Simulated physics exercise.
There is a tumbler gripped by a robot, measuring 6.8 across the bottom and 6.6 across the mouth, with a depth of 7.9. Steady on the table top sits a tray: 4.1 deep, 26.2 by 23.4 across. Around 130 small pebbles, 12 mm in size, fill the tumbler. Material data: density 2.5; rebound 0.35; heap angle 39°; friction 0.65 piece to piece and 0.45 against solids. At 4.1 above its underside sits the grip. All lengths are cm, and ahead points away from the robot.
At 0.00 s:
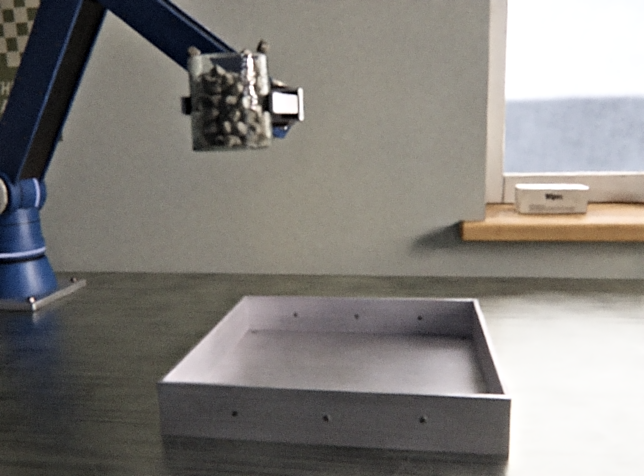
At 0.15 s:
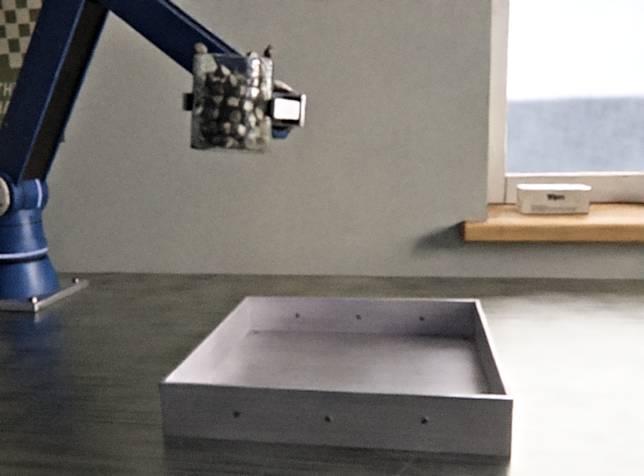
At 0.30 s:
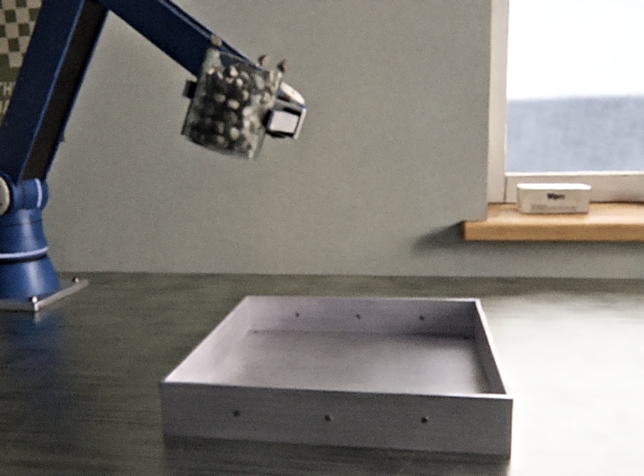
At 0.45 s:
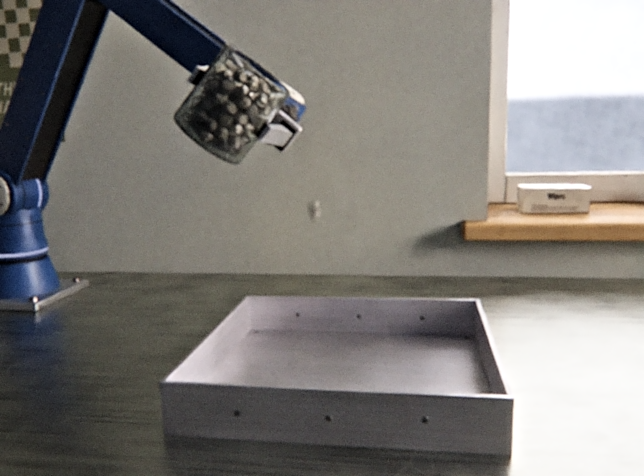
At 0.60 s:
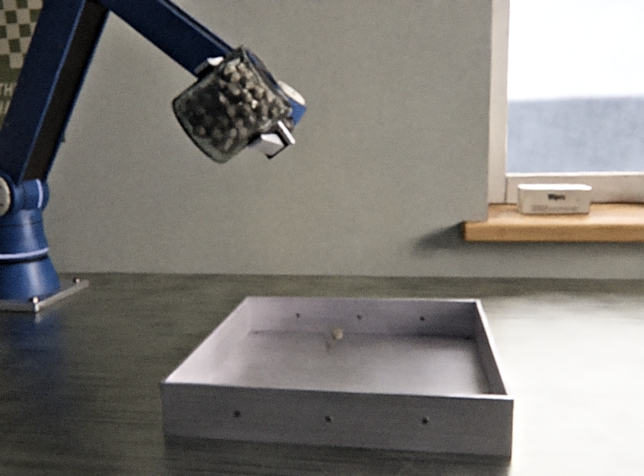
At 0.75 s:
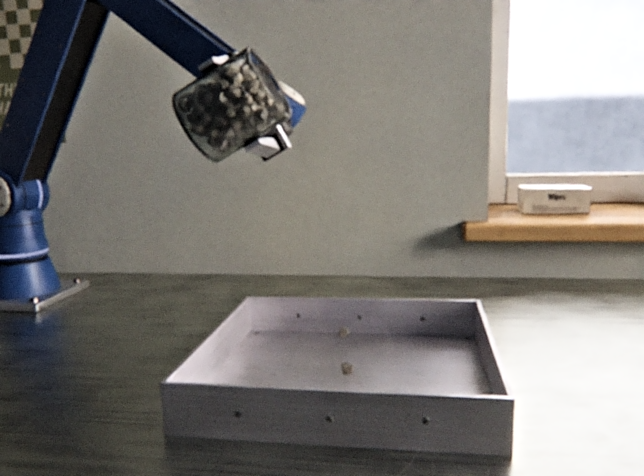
A blue robot arm holds a clear tumbler packed with small pebbles upright above and behind an empty, shallow grey tray, then steadily tilts it toward the right. A couple of pebbles drop from the mouth and land in the tray, while nearly all the rest stay inside the steeply tilted tumbler.
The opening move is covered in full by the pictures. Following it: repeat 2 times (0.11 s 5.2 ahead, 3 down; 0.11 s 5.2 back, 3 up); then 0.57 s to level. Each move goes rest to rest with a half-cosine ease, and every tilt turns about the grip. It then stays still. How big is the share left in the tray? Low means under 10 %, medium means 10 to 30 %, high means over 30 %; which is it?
It is medium.
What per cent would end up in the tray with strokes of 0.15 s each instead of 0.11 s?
In that case it would be near 10 percent.
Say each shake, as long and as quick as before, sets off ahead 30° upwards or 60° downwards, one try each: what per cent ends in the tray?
Near 75 and 10 percent respectively.
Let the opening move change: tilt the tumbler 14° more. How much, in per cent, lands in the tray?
About 35 per cent.
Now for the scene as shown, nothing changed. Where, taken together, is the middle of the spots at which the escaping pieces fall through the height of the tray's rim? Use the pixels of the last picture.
I'd say somewhere around (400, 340).
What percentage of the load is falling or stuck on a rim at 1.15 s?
Logged share: Close to 7 per cent.
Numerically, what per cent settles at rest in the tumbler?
I'd estimate close to 75 percent finishes there.
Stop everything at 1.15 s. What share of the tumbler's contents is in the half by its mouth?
Around 45 in a hundred.
After 1.15 s, tilted 62° forward, highest piece 27 above the table; 102 in the tumbler, 16 in the tray, 9 in flight or on a rim.
After 1.56 s, tilted 17° forward, highest piece 29 above the table; 97 in the tumbler, 28 in the tray, 2 on the table or floor.
After 1.96 s, level, highest piece 29 above the table; 97 in the tumbler, 28 in the tray, 2 on the table or floor.
After 3.01 s, level, highest piece 29 above the table; 97 in the tumbler, 28 in the tray, 2 on the table or floor.
In the end, 97 in the tumbler, 28 in the tray, 2 on the table or floor. That is 22 % in the tray.
